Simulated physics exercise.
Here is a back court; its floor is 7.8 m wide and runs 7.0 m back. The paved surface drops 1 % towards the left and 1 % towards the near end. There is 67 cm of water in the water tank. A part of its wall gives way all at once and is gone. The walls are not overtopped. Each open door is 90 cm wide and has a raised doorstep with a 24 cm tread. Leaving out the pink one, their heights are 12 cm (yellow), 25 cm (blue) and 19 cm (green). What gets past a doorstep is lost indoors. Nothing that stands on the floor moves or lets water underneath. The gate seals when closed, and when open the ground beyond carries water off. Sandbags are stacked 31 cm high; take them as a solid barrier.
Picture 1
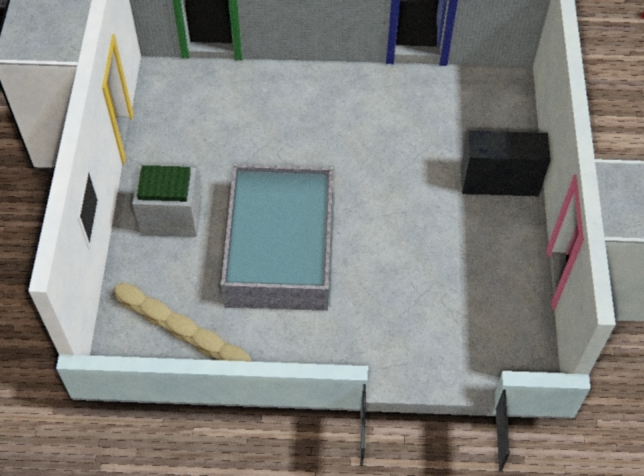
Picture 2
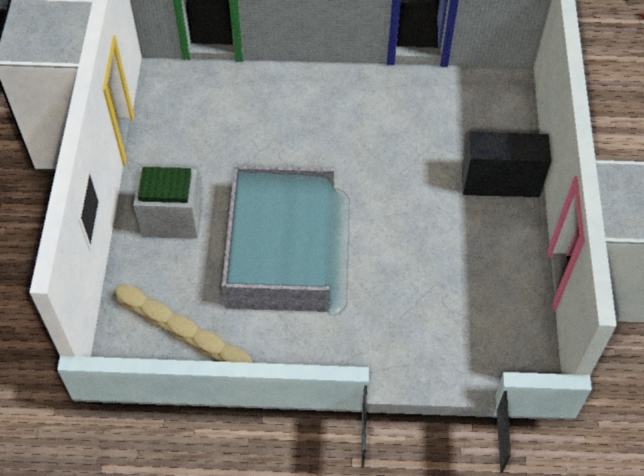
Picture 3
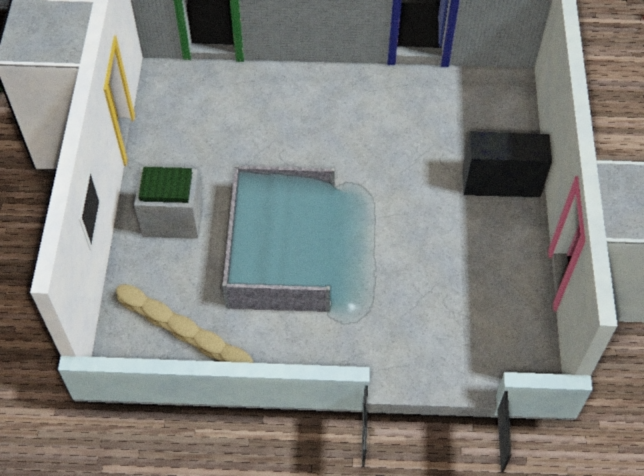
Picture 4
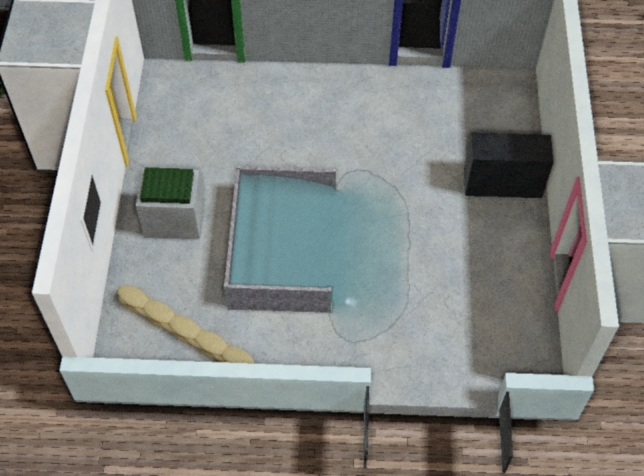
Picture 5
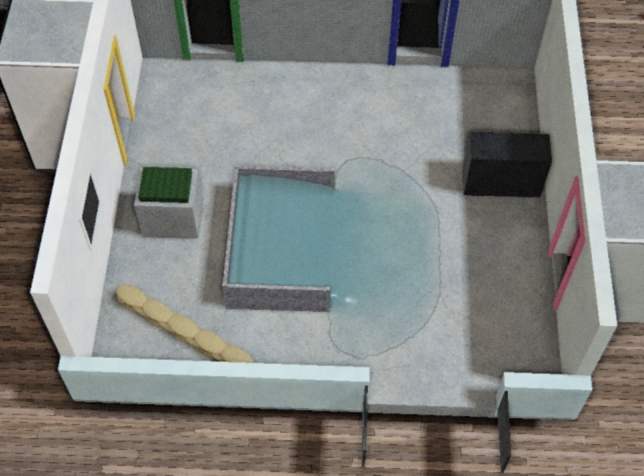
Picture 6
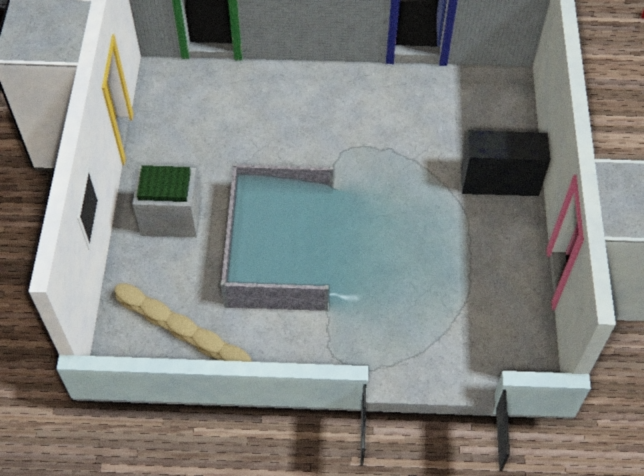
A walled court with a pale grey floor, set on brown wooden boards, is seen from high above its near side by a camera that barely moves. A blue-green water tank stands near the middle, with a green-topped block and tan sandbags to its left, a black box to its right, and green, blue, yellow and pink doorways around. The tank's right wall vanishes, and water pours rightward, spreading across the floor in a widening, rounded sheet.
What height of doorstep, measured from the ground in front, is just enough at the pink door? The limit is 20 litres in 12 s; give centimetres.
About 26 cm.
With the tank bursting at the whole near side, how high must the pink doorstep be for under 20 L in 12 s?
Then roughly 10.0 cm.
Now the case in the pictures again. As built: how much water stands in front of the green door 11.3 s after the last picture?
Some 1.5 cm.
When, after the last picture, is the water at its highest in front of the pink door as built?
At about 1.0 s.
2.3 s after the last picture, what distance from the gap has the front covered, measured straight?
About 5.8 m.
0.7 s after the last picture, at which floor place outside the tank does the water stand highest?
At about (548, 261).
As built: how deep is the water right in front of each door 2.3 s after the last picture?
In cm: Yellow 0, pink 25, blue 0, green 0.
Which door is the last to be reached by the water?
It is the yellow one.
Then, 0.7 s after the last picture water covers 35 % of the floor, deepest (34 cm) near (548, 261); 30 cm at the pink door, 4 litres in over its 18 cm doorstep.
Then, 2.3 s after the last picture water covers 45 % of the floor, deepest (32 cm) near (560, 395); 25 cm at the pink door, 86 litres in over its 18 cm doorstep.
Then, 11.3 s after the last picture water covers 85 % of the floor, deepest (9 cm) near (252, 374); 1 cm at the pink door, 96 litres in over its 18 cm doorstep.
At the pink door as built, the water peaked near 33 cm, 1.1 s after the last picture.
Run again over the same 12 s with other heights there, 44 litres in over 22.5 cm, 3 litres over 30.5 cm. The limit of 20 litres is kept from about 26 cm up.
